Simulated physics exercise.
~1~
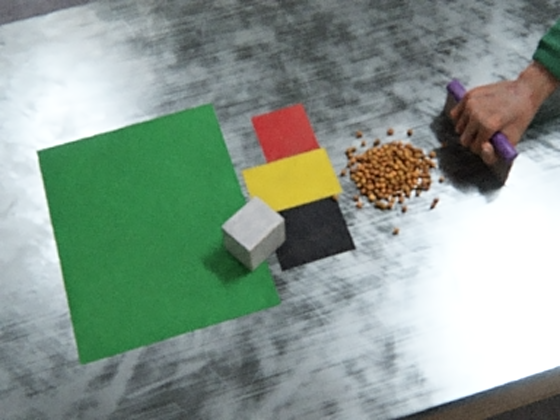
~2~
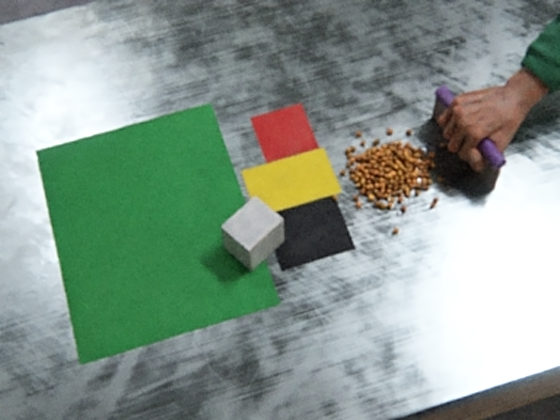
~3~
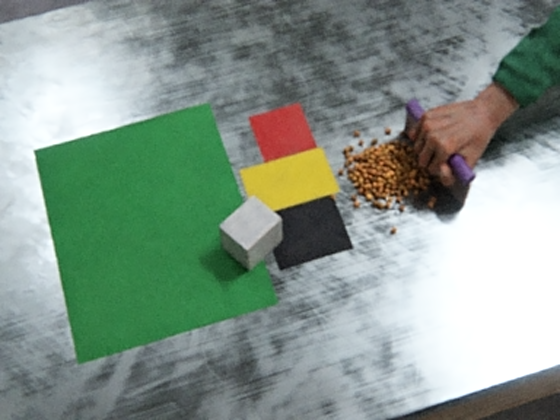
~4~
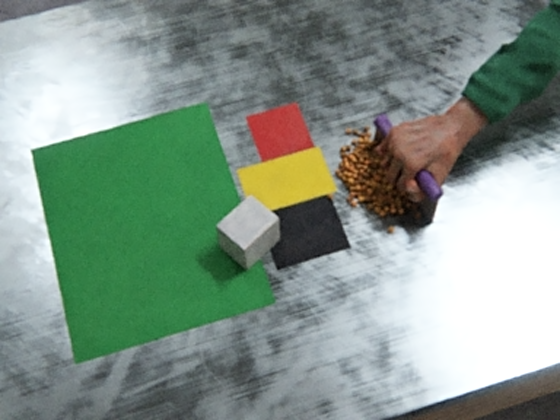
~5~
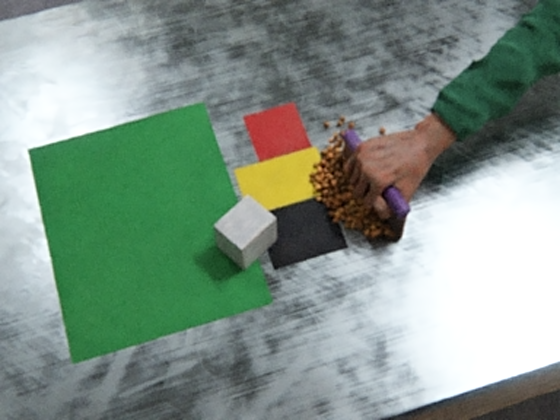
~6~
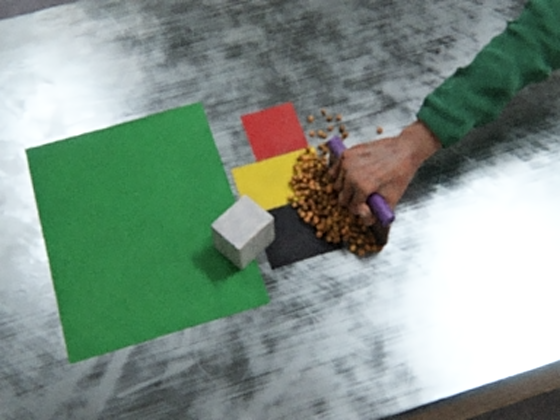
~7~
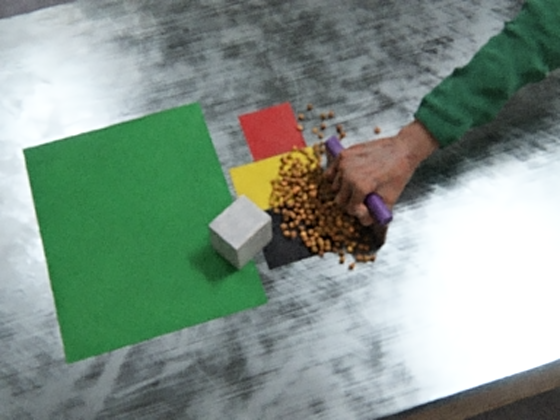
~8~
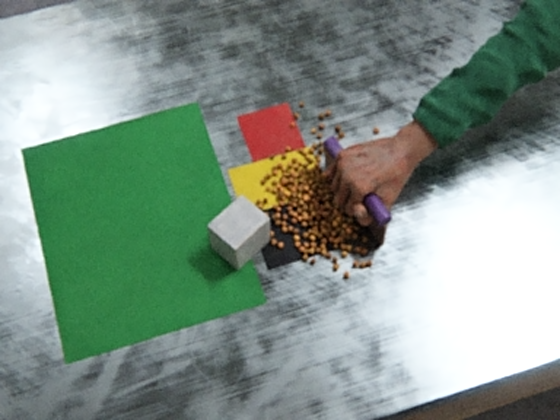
A hand gripping a purple scraper pushed a pile of small brown roasted chickpeas leftwards onto the yellow and black mats, then stopped, and the pieces spread loosely towards a gray block, leaving the big green mat clear and some scattered on the table.
